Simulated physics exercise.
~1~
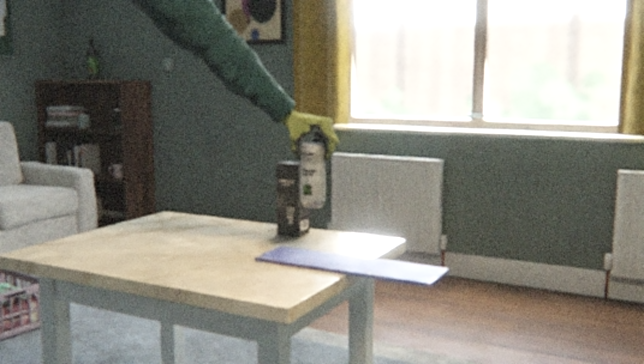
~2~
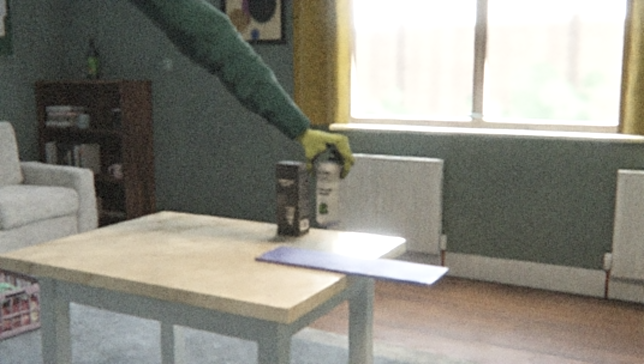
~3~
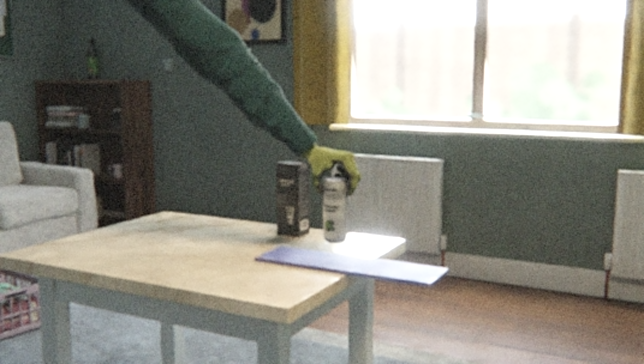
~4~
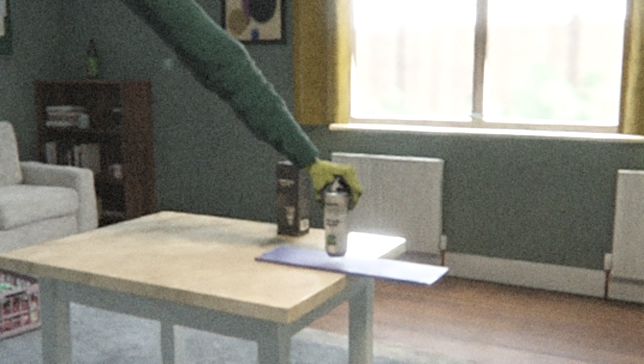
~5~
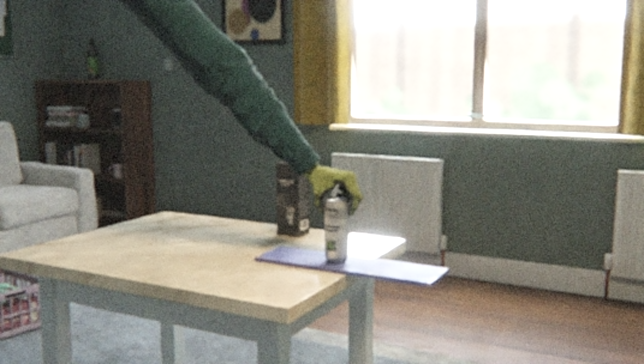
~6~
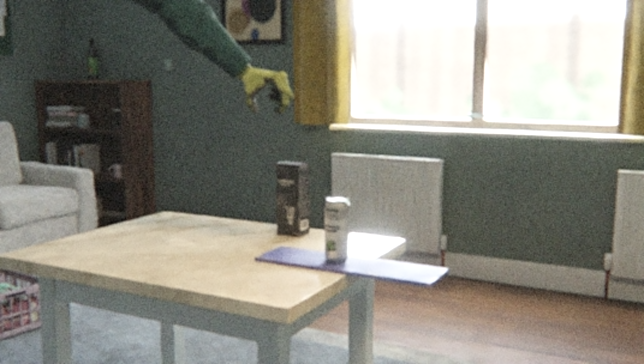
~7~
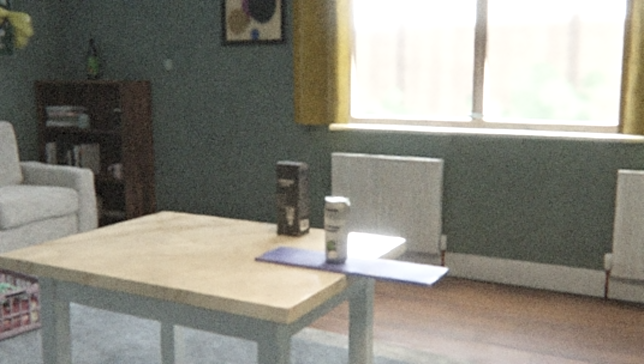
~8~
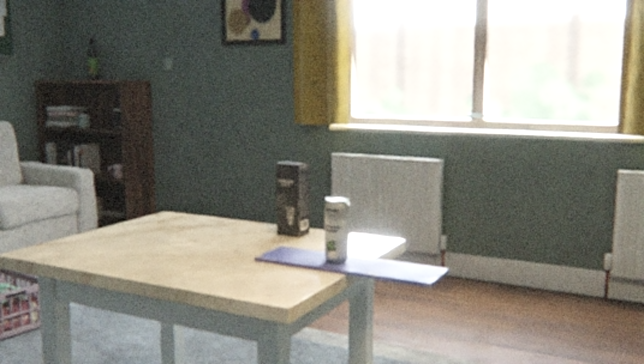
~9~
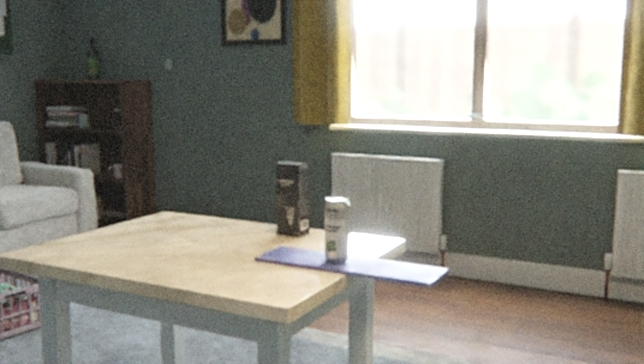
To begin with, a gloved hand on a green-sleeved arm holds a white can upright above a wooden table, beside a black carton and a blue plank that juts past the table's right edge. The hand moves the can a little to the right and down, passing the carton. It lowers the can further until it stands on the plank near the table's edge. The hand then lets go, draws back up to the left and leaves the view. The plank keeps its balance, with the can upright on it and the carton still standing nearby.
